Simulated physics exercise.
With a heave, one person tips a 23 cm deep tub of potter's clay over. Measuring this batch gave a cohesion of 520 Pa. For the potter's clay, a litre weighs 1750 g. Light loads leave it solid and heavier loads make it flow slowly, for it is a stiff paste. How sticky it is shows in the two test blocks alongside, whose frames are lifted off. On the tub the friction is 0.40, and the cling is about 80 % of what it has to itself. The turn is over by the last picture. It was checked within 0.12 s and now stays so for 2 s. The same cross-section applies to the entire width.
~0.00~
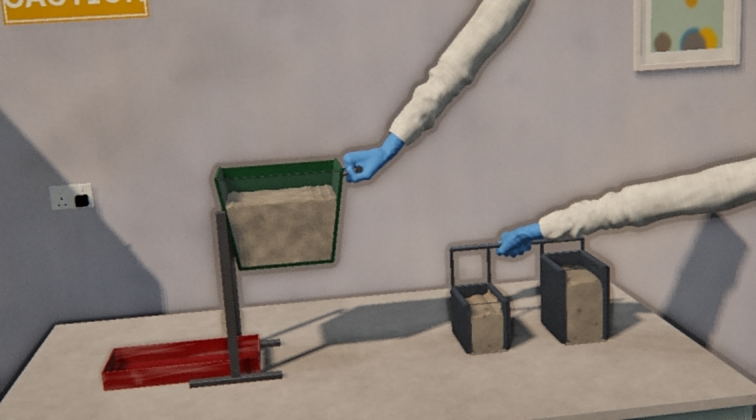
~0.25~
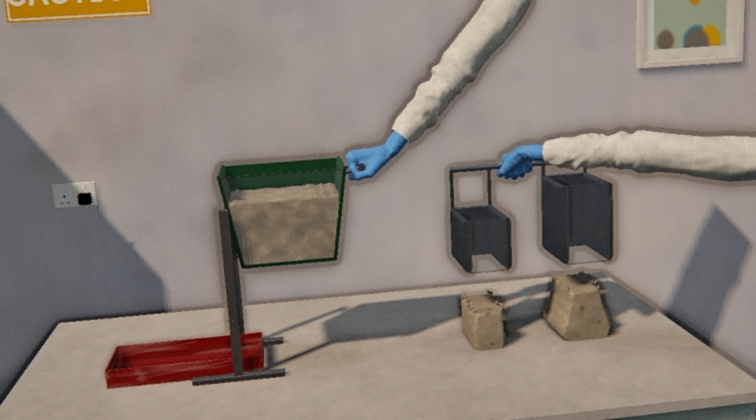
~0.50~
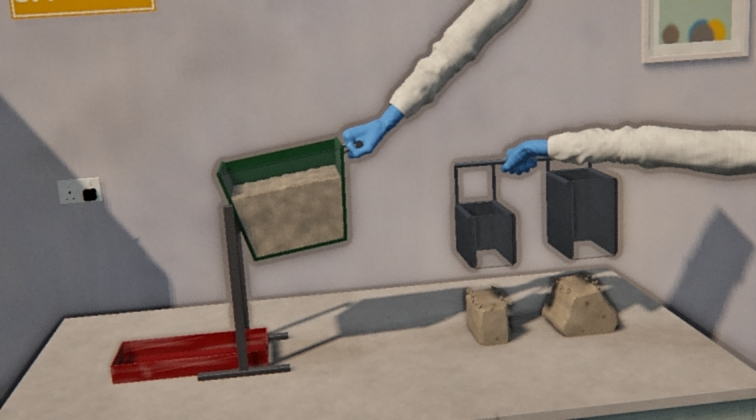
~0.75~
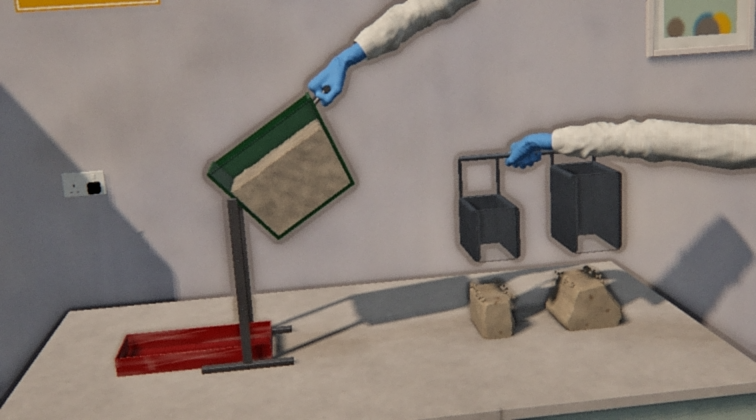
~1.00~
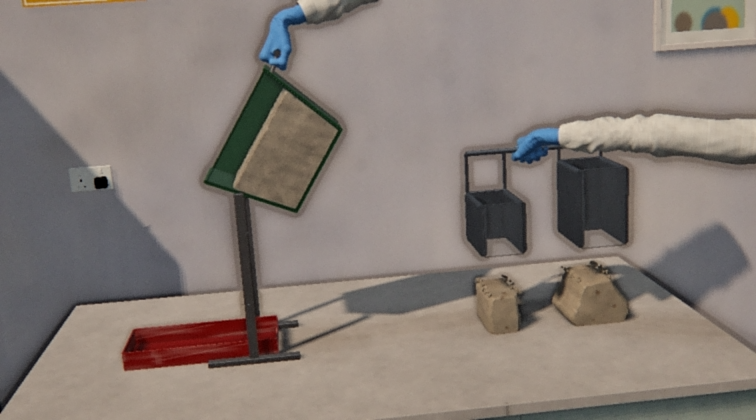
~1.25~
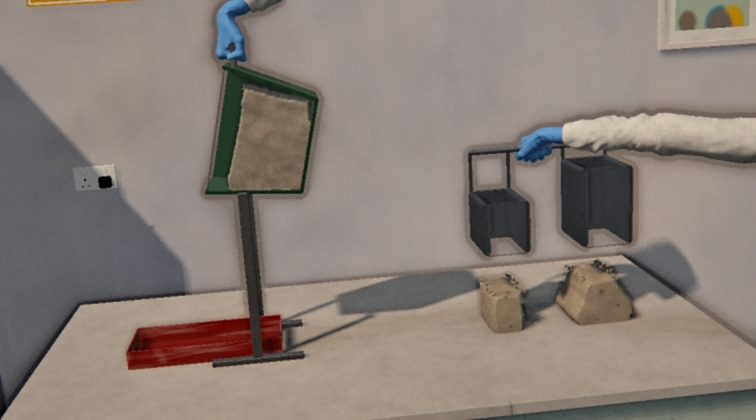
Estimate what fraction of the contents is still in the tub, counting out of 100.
Roughly 74 out of 100.
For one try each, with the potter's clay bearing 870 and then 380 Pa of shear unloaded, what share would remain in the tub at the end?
First try roughly 100 per cent, second try roughly 70 per cent.
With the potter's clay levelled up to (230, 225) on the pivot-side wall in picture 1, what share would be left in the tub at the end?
100 %.
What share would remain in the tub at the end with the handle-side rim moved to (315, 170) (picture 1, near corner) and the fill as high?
100 %.
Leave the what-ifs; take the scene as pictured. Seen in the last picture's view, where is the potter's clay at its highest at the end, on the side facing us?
The highest point sits at around (271, 126).
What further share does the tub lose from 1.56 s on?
Later share of the load: Approx. 18 %.
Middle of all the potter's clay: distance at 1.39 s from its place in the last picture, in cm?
Measured shift, roughly 3 cm.
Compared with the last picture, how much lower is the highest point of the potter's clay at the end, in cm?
Roughly 9 cm.
By 1.39 s, the tub is at 76 degrees and holds 100 %.
By 1.56 s, the tub is at 76 degrees and holds 93 %.
By 1.73 s, the tub is at 76 degrees and holds 82 %.
By 1.90 s, the tub is at 76 degrees and holds 76 %.
By 3.25 s, at the end, the tub is at 76 degrees and holds 74 %.
